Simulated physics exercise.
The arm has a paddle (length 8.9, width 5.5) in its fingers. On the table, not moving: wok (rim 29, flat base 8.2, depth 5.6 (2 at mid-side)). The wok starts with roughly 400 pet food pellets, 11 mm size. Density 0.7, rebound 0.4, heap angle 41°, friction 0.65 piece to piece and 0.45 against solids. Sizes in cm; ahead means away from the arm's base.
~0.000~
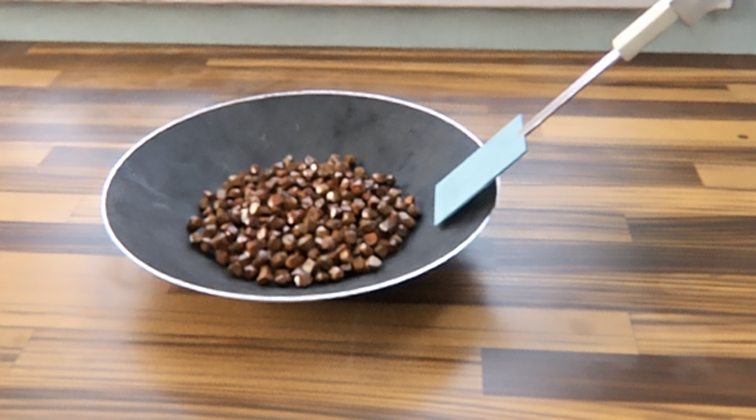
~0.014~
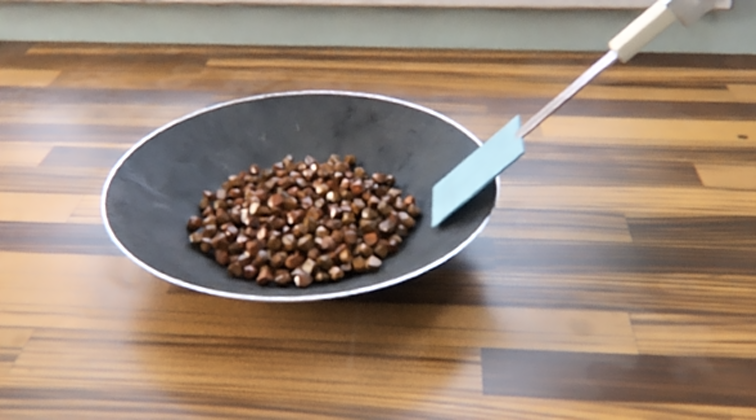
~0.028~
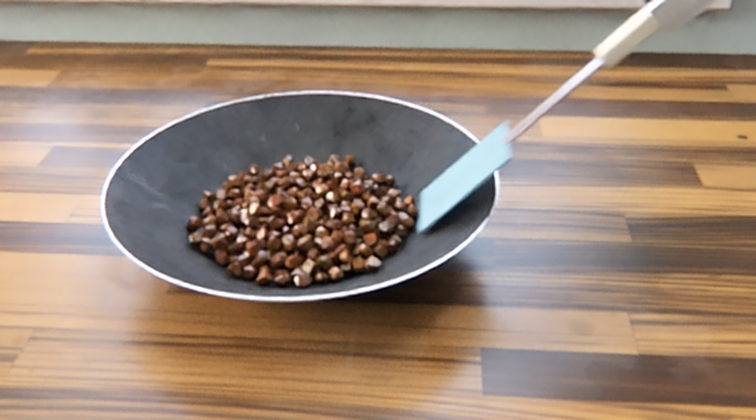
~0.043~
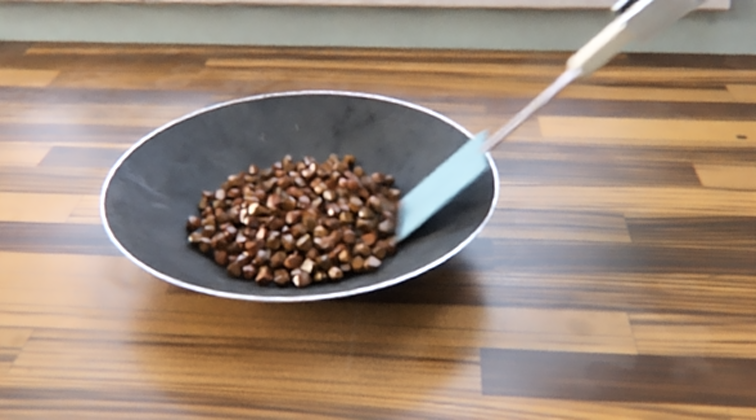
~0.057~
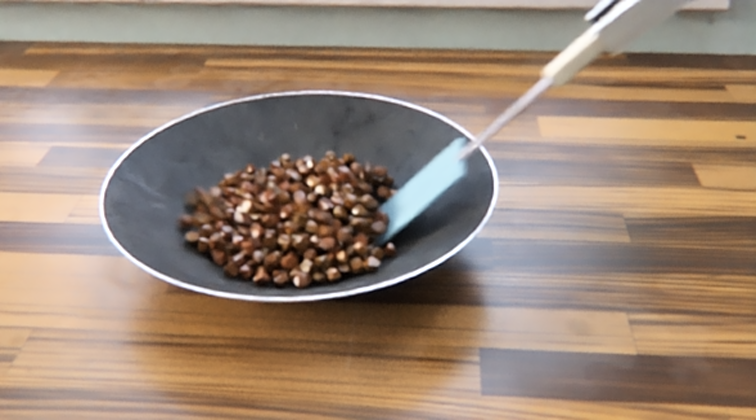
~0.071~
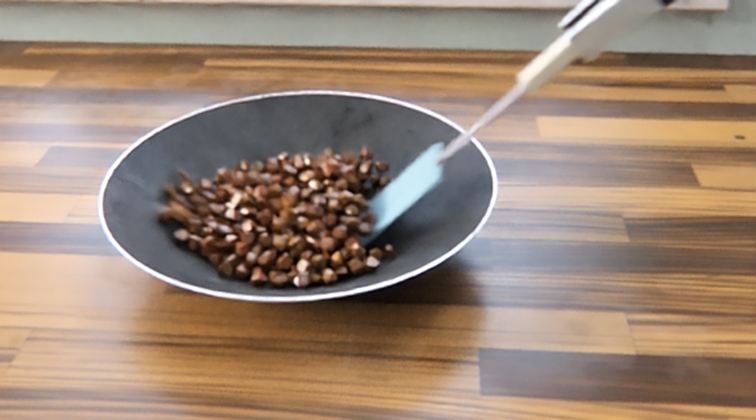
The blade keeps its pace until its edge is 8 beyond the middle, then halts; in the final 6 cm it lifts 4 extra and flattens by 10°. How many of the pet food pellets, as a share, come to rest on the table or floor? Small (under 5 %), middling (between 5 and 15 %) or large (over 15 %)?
Share on the table or floor: Large (over 15 %).
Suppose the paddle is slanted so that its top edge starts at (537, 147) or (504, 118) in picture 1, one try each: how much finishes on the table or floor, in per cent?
About 20 and 25 per cent.
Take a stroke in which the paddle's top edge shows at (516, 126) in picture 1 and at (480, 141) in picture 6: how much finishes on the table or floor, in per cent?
Some 0 per cent.
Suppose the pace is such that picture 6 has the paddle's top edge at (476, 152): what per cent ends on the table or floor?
About 5 per cent.
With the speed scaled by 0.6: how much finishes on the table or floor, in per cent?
Some 10 per cent.
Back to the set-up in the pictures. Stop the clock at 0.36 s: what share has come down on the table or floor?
Some 10 per cent.
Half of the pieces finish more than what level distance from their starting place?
Some 6 cm.
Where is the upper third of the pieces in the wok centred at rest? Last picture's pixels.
Near (189, 187).
After 0.11 s, sloping 47°, highest piece 8 above the table; 404 in the wok.
After 0.14 s, sloping 44°, highest piece 9 above the table; 397 in the wok, 7 on the blade or in flight.
After 0.36 s, sloping 37°, highest piece 13 above the table; 326 in the wok, 38 on the table or floor, 40 on the blade or in flight.
After 1.41 s, sloping 37°, highest piece 6 above the table; 326 in the wok, 78 on the table or floor.
In the end, 326 in the wok, 78 on the table or floor. That is 19 % on the table or floor.
